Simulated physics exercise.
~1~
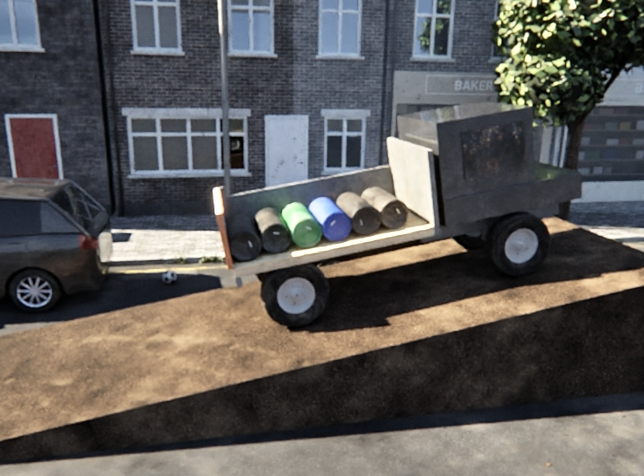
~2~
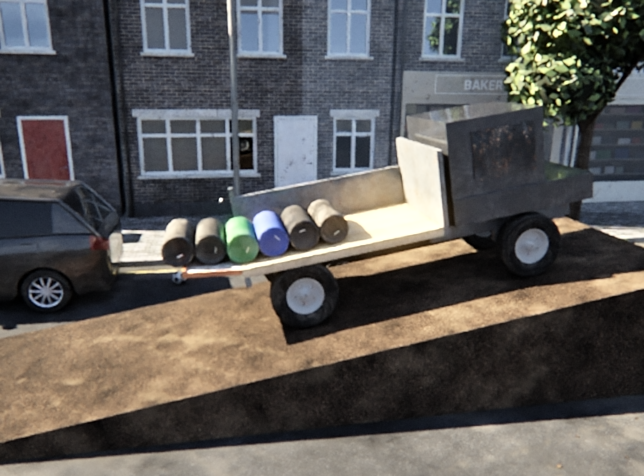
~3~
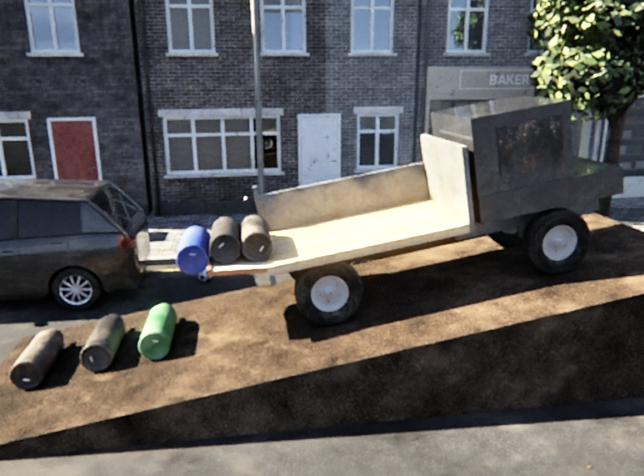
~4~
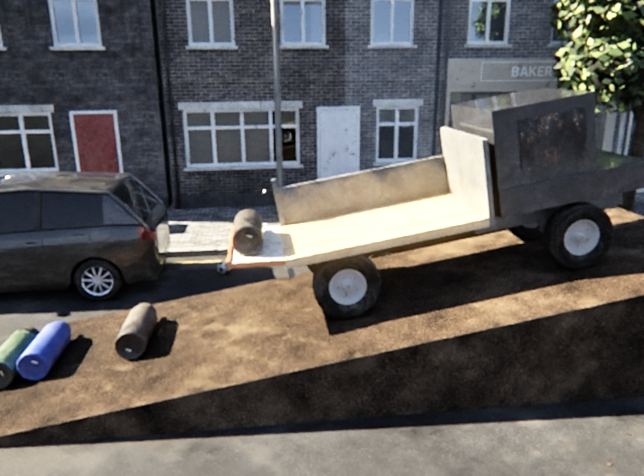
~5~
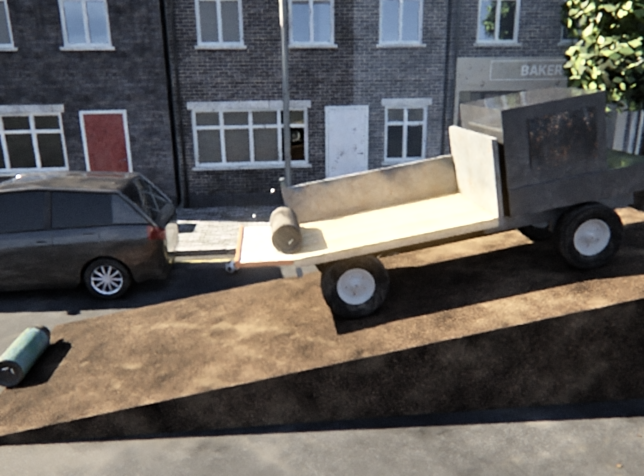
A parked truck's tailgate drops and cylinders roll off leftward, leaving one on the bed.
